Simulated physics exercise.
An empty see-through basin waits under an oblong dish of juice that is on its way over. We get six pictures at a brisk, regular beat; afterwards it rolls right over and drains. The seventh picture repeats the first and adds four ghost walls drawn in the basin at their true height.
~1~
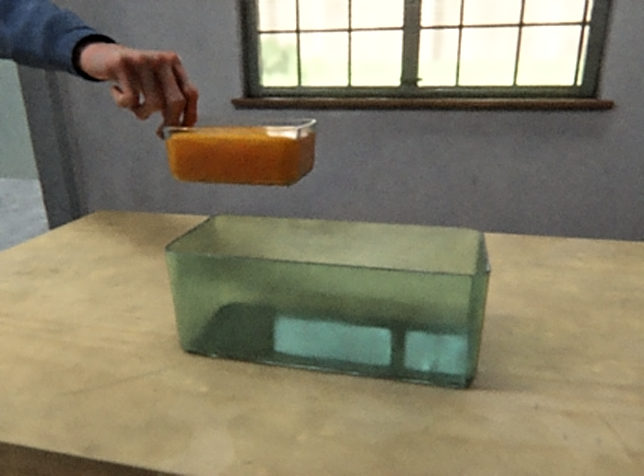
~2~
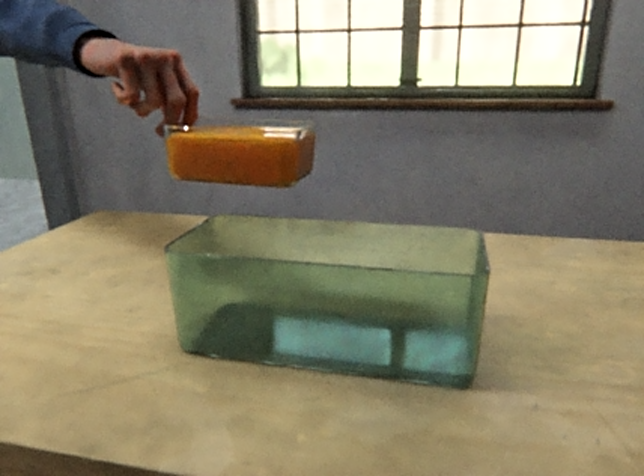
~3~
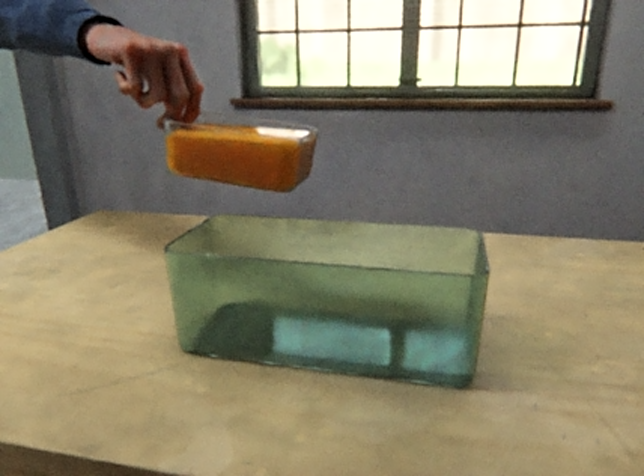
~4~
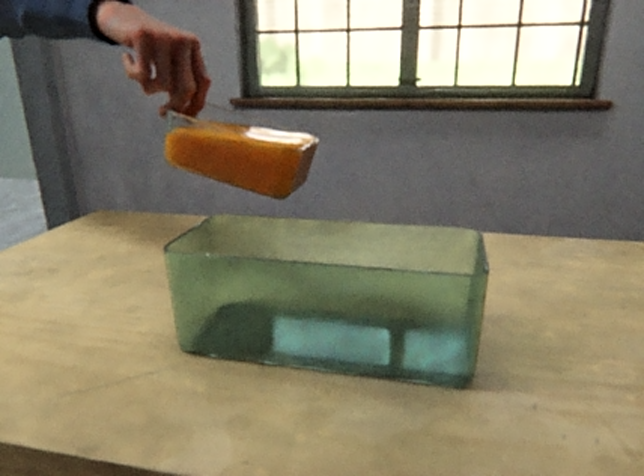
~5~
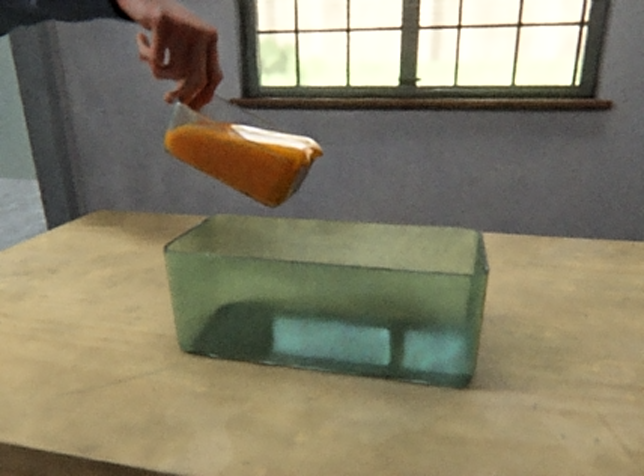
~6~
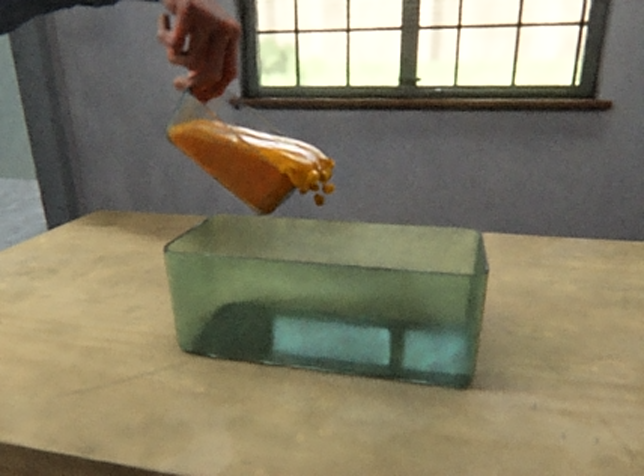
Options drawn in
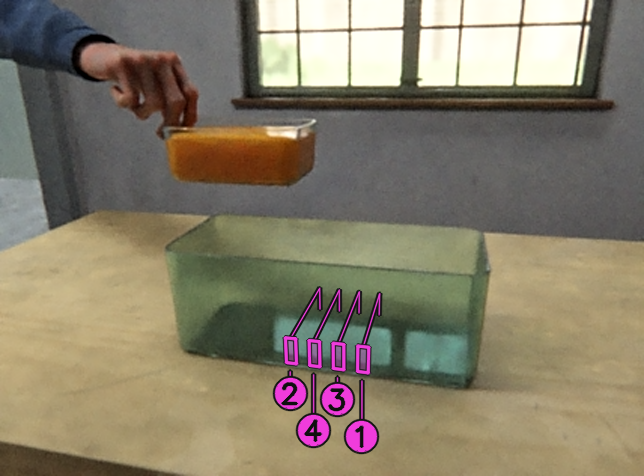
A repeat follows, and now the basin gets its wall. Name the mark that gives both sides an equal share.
I would pick place 3.
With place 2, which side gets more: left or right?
The right one.
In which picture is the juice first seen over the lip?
In picture 5.
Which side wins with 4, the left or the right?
The right side.
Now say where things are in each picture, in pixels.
The first picture shows upright, lip at (305, 124); basin from (182, 346) to (475, 383); nothing has left yet.
The second picture shows upright, lip at (306, 126); nothing has left yet.
The third picture shows tipped about 7°, lip at (307, 132); nothing has left yet.
The fourth picture shows tipped about 15°, lip at (309, 143); nothing has left yet.
The fifth picture shows tipped about 26°, lip at (309, 156); juice is over the lip, down to (313, 159).
The sixth picture shows tipped about 39°, lip at (307, 171); juice is over the lip, down to (325, 197).
On the marked copy, 1 at (361, 380); 2 at (290, 371); 3 at (337, 377); 4 at (313, 374).
With 1, about 72 % ends left of the wall and 24 % right of it; 4 % is lost outside.
With 2, about 21 % ends left of the wall and 78 % right of it.
With 3, about 46 % ends left of the wall and 52 % right of it.
With 4, about 28 % ends left of the wall and 71 % right of it.
